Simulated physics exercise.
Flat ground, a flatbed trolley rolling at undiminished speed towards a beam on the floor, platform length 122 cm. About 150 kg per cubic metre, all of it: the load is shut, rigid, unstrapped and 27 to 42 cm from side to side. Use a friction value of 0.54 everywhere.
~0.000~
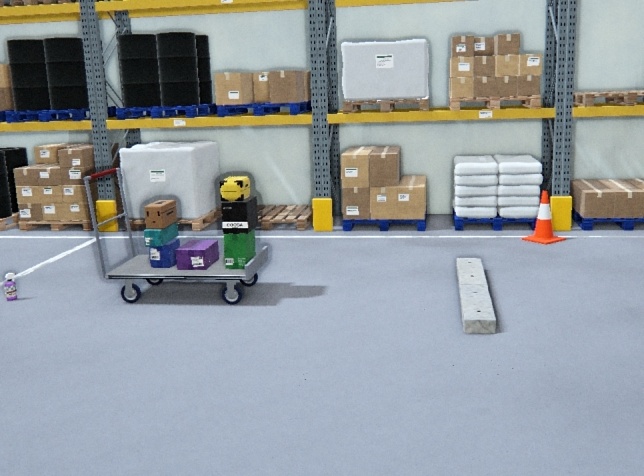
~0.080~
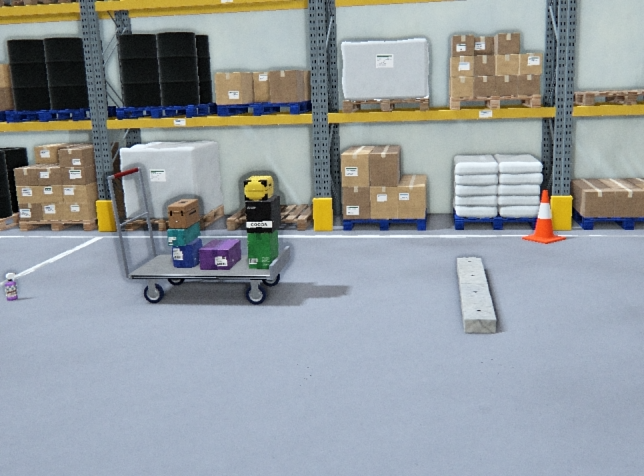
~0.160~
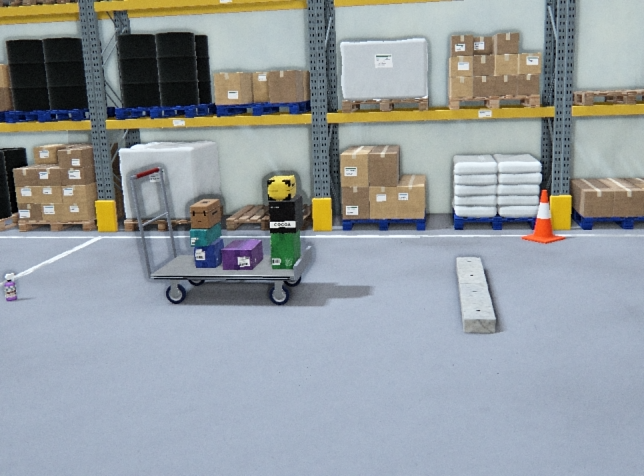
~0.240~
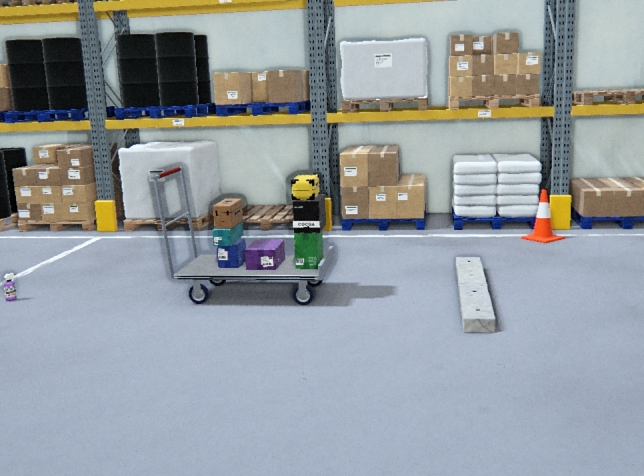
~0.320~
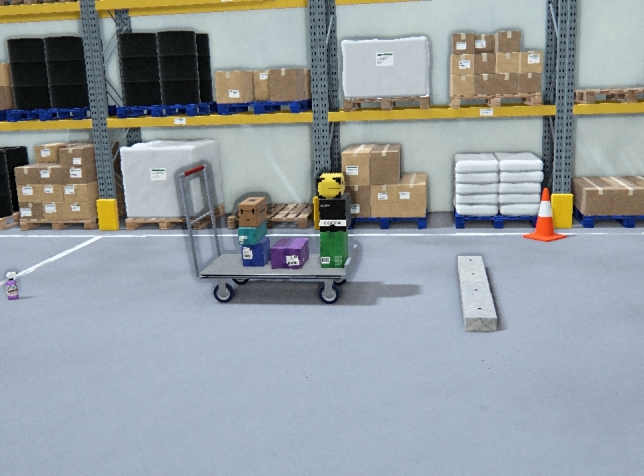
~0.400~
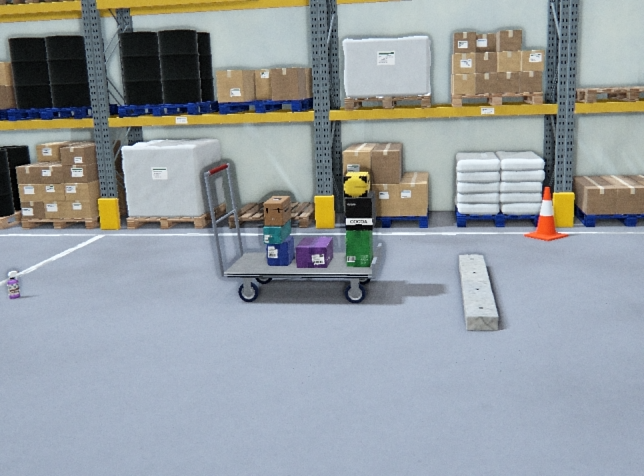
A flatbed trolley carrying stacked boxes rolls steadily right across the grey warehouse floor.
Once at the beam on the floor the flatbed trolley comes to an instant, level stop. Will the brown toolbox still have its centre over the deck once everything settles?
No, it has gone off the front.
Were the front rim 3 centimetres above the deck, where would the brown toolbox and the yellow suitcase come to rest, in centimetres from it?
The brown item would come to rest 70 cm past the front rim, and the yellow one 160 cm past it.
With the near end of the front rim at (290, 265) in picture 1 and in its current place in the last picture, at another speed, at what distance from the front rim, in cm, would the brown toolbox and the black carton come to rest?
Rest positions - brown: 30 behind; black: 30 past.
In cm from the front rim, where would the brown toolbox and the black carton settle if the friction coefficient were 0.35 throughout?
The brown one would stop 60 past, while the black one would stop 110 past.
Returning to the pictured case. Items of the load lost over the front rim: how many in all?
3 of them.
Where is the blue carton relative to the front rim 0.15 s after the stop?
Behind the rim, near 60 cm.
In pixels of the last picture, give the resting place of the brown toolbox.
About (537, 286).
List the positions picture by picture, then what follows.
Brown toolbox (161, 214), purple carton (198, 255), rim corner (247, 276); 179 cm short of the stop, in the first picture.
Brown toolbox (184, 214), purple carton (221, 254), rim corner (272, 276); 159 cm short of the stop, in the second picture.
Brown toolbox (206, 214), purple carton (243, 255), rim corner (296, 276); 138 cm short of the stop, in the third picture.
Brown toolbox (228, 213), purple carton (266, 254), rim corner (320, 276); 118 cm short of the stop, in the fourth picture.
Brown toolbox (253, 212), purple carton (290, 253), rim corner (347, 275); 98 cm short of the stop, in the fifth picture.
Brown toolbox (278, 211), purple carton (315, 252), rim corner (374, 274); 77 cm short of the stop. Speed about 2.5 m/s, in the sixth picture.
After 0.70 s the deck stops.
After 1.10 s the brown toolbox is 2 cm behind the rim, tilted 125°, near (471, 212) in the last picture's view.
After 1.50 s the brown toolbox is 46 cm past the rim, tilted 105°, near (530, 281) in the last picture's view.
Final state at 2.3 s, past the rim, black carton, yellow suitcase and brown toolbox; behind it, teal parcel, green parcel, purple carton and blue carton.
